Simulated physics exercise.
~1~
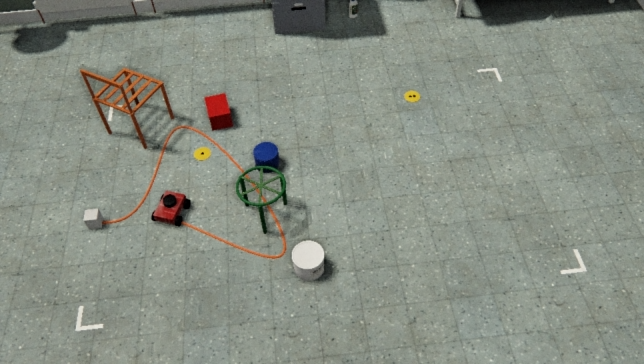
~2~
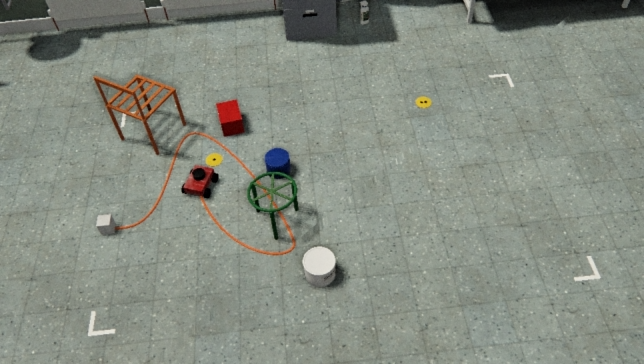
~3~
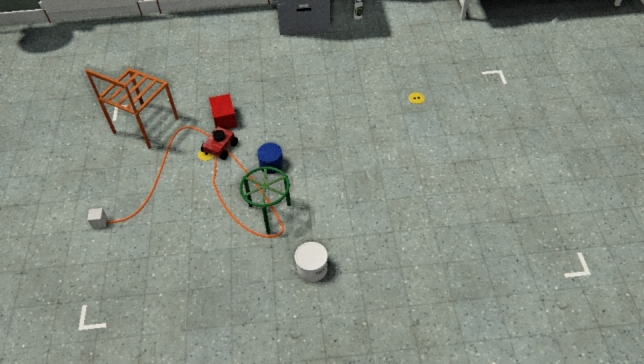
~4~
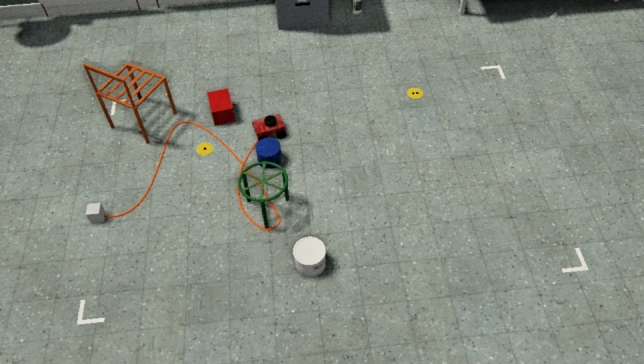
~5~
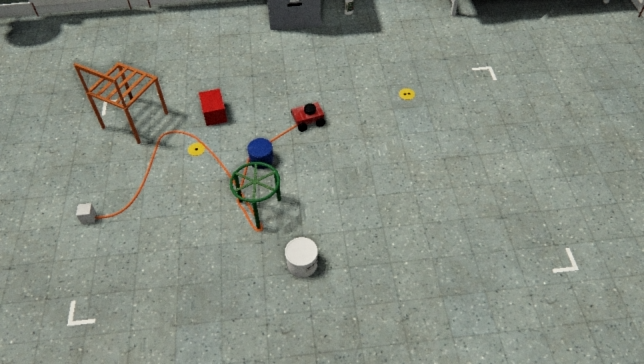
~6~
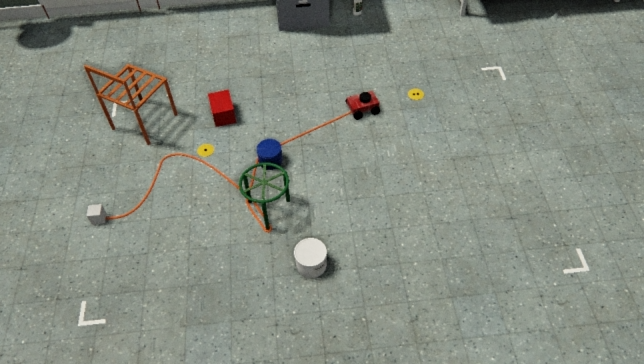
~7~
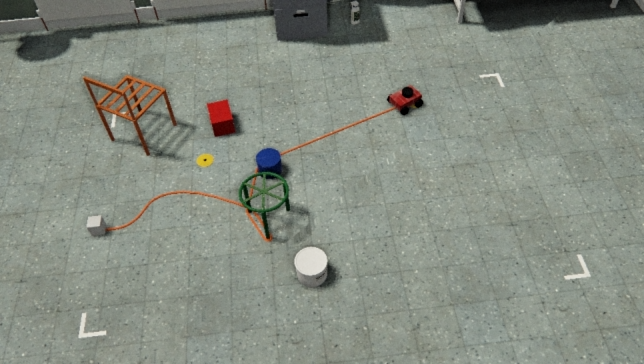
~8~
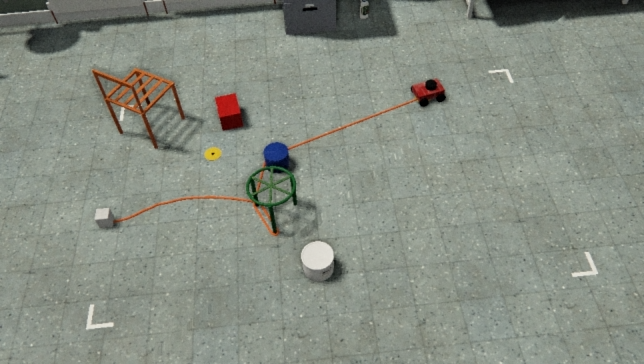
At the start, a small red cart sits left of a green stool on a grey tiled floor, with an orange lead curving from a pale block, past the stool and back to it. The cart drives up and right to the nearer yellow mark, then turns right, passing between the red box and the blue tub. As it heads for the farther mark, the loop shrinks and the lead pulls straight from the tub, while the curve on the left flattens. The cart ends at that mark, the lead still gently bowed near the block, and the stool, tub, box, bin and orange chair stay in place.
